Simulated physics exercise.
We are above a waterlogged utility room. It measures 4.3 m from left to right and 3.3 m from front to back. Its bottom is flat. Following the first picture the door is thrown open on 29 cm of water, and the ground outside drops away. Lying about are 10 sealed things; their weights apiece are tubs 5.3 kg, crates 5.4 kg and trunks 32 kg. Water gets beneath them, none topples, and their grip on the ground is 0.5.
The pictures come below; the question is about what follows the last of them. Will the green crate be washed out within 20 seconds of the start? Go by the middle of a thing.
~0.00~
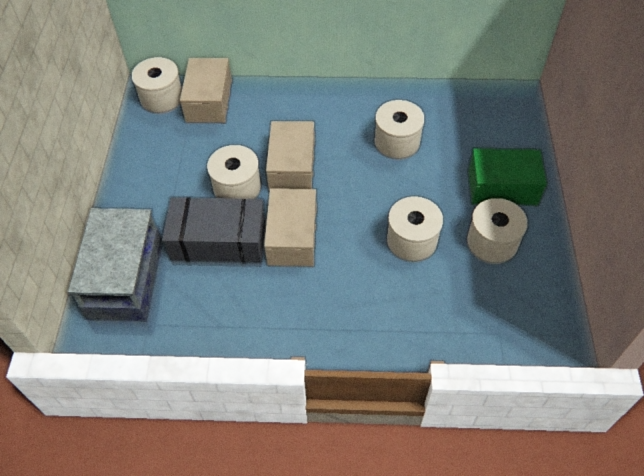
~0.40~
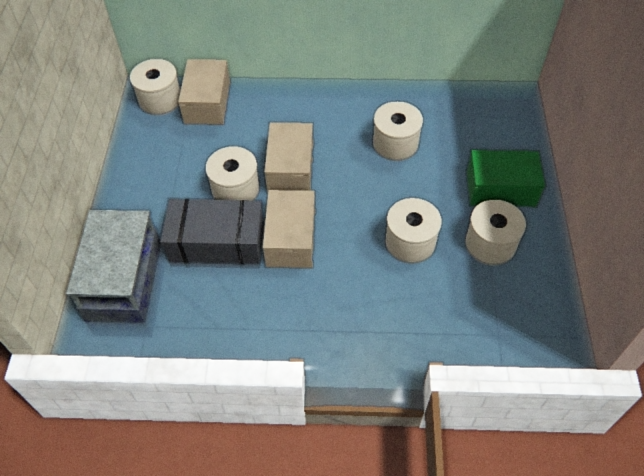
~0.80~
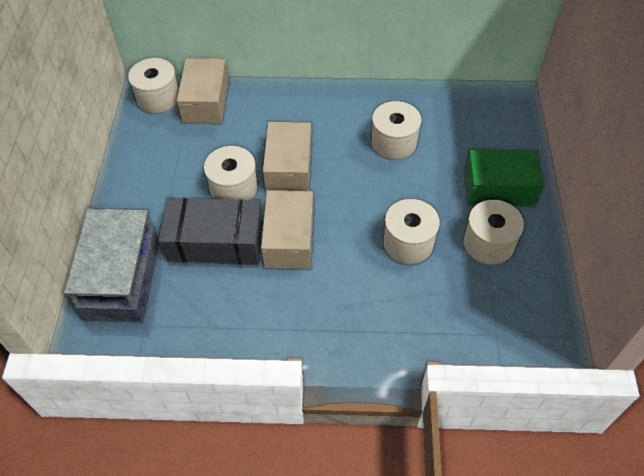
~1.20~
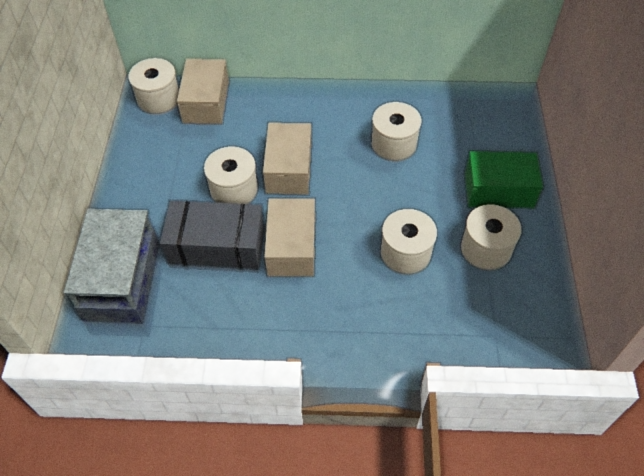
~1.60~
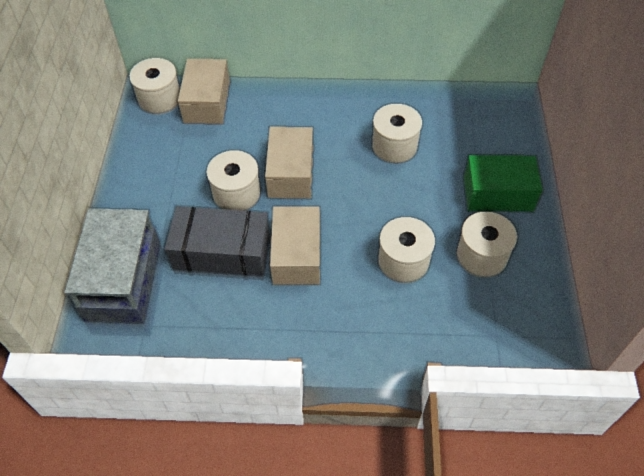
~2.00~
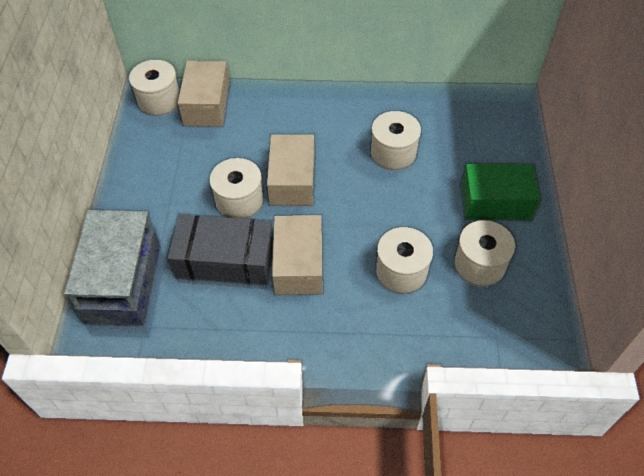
By the time asked about, the green crate has made it out.
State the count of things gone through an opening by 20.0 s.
My tally comes to 8.
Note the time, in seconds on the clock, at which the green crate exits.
At roughly 16.0 seconds.
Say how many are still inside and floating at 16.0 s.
3.
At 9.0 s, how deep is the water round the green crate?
The depth there is around 19 cm.
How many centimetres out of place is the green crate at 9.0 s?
Displacement by then near 80 cm.
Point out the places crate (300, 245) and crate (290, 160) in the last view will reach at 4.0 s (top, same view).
I'd say close to (321, 307) and close to (304, 185).
After 4.0 s the green crate is near (507, 206), 0.4 m from its start, afloat; 0 of 10 are out; 10 afloat.
After 9.0 s the green crate is near (498, 254), 0.8 m from its start, afloat; 4 of 10 are out; 6 afloat.
After 16.0 s the green crate has gone out; 7 of 10 are out; 3 afloat.
After 20.0 s the green crate has gone out; 8 of 10 are out; 2 afloat.
